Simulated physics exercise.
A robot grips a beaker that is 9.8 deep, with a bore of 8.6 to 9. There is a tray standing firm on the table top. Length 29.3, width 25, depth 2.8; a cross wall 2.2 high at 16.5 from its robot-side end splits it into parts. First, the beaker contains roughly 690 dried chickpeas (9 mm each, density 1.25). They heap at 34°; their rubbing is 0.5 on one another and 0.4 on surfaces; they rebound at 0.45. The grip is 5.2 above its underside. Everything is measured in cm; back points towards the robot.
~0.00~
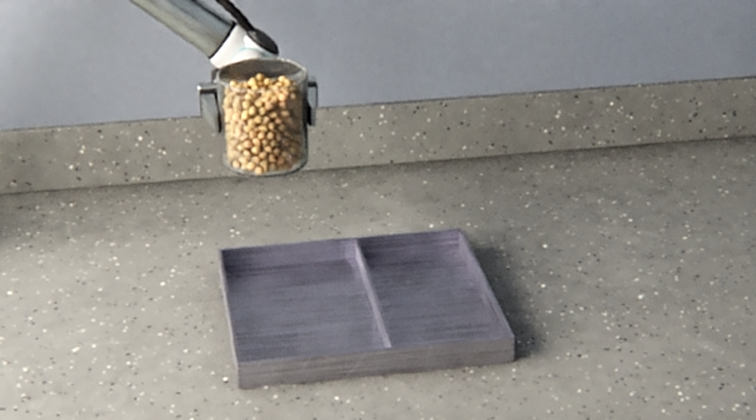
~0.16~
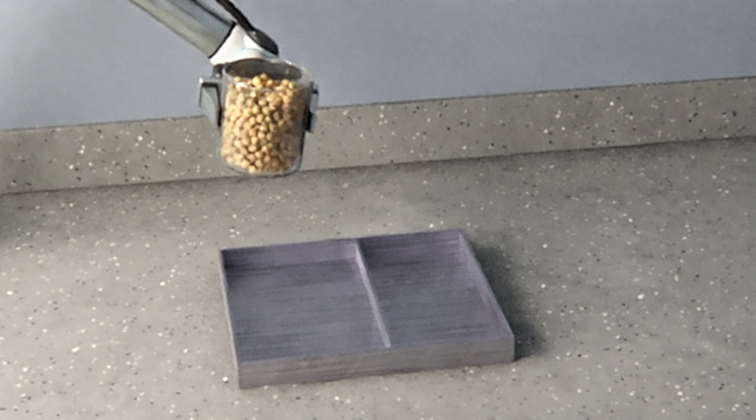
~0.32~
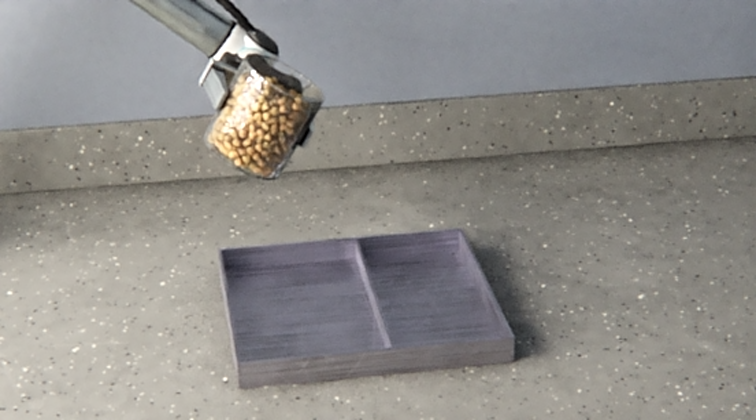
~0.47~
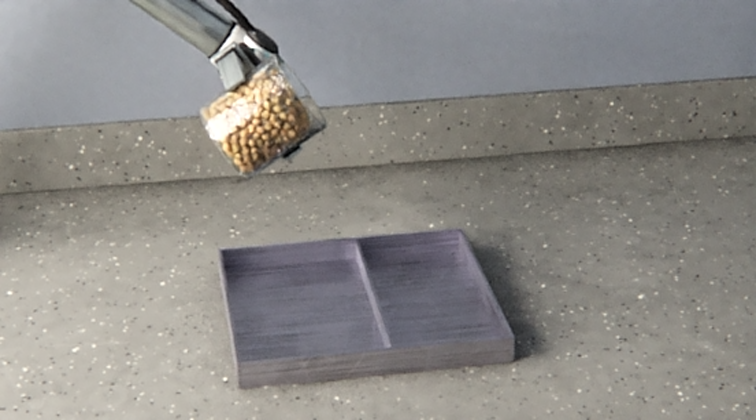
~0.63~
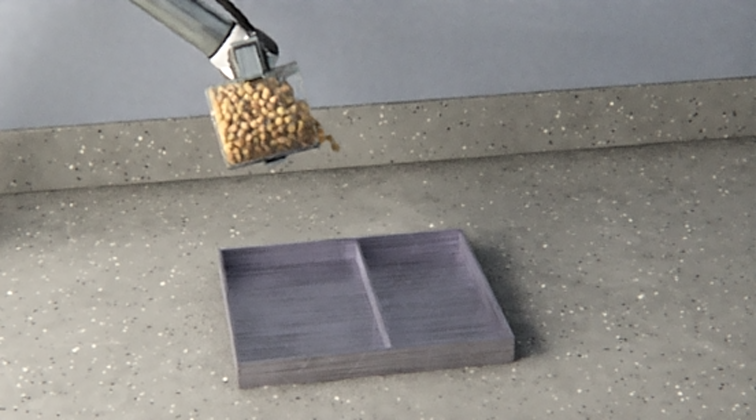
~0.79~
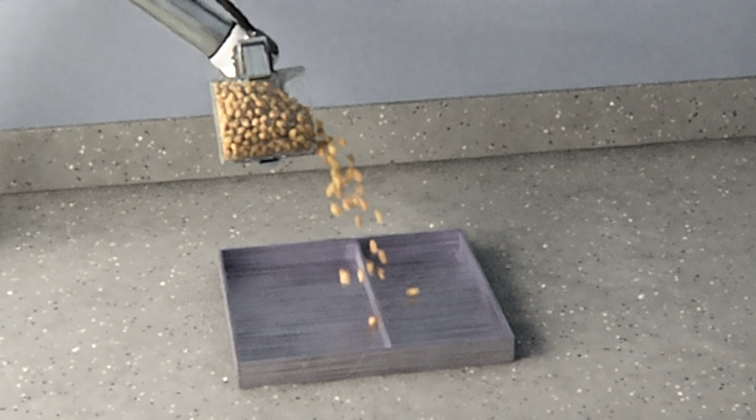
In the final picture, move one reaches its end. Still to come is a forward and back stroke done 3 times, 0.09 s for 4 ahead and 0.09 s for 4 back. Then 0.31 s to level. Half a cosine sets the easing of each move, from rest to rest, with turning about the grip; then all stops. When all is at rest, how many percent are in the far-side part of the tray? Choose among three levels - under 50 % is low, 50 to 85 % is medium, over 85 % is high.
The level is medium.
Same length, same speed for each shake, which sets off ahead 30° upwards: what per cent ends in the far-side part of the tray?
Close to 85 in a hundred.
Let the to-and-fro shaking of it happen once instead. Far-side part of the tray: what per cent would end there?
Result: Approximately 60 per cent.
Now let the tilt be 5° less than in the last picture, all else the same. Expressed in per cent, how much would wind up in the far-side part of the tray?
Roughly 65 percent then.
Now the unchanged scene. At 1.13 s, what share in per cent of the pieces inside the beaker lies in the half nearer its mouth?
My estimate is near 90 per cent.
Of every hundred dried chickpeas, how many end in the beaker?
10 percent.
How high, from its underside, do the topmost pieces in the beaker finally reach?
Around 3.0 cm above the underside.
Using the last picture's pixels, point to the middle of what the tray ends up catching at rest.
I'd say somewhere near (431, 302) in the final view.
By 1.13 s, tilted 86° forward, highest piece 25 above the table; 362 in the far-side part, 185 in the beaker, 54 in the robot-side part, 20 on the table or floor, 71 in flight or on a rim.
By 1.47 s, tilted 50° forward, highest piece 26 above the table; 465 in the far-side part, 94 in the robot-side part, 71 in the beaker, 36 on the table or floor, 26 in flight or on a rim.
By 1.84 s, level, highest piece 24 above the table; 469 in the far-side part, 115 in the robot-side part, 71 in the beaker, 37 on the table or floor.
By 2.89 s, level, highest piece 24 above the table; 469 in the far-side part, 115 in the robot-side part, 71 in the beaker, 37 on the table or floor.
Final count, 469 in the far-side part, 115 in the robot-side part, 71 in the beaker, 37 on the table or floor. That is 68 % in the far-side part of the tray.
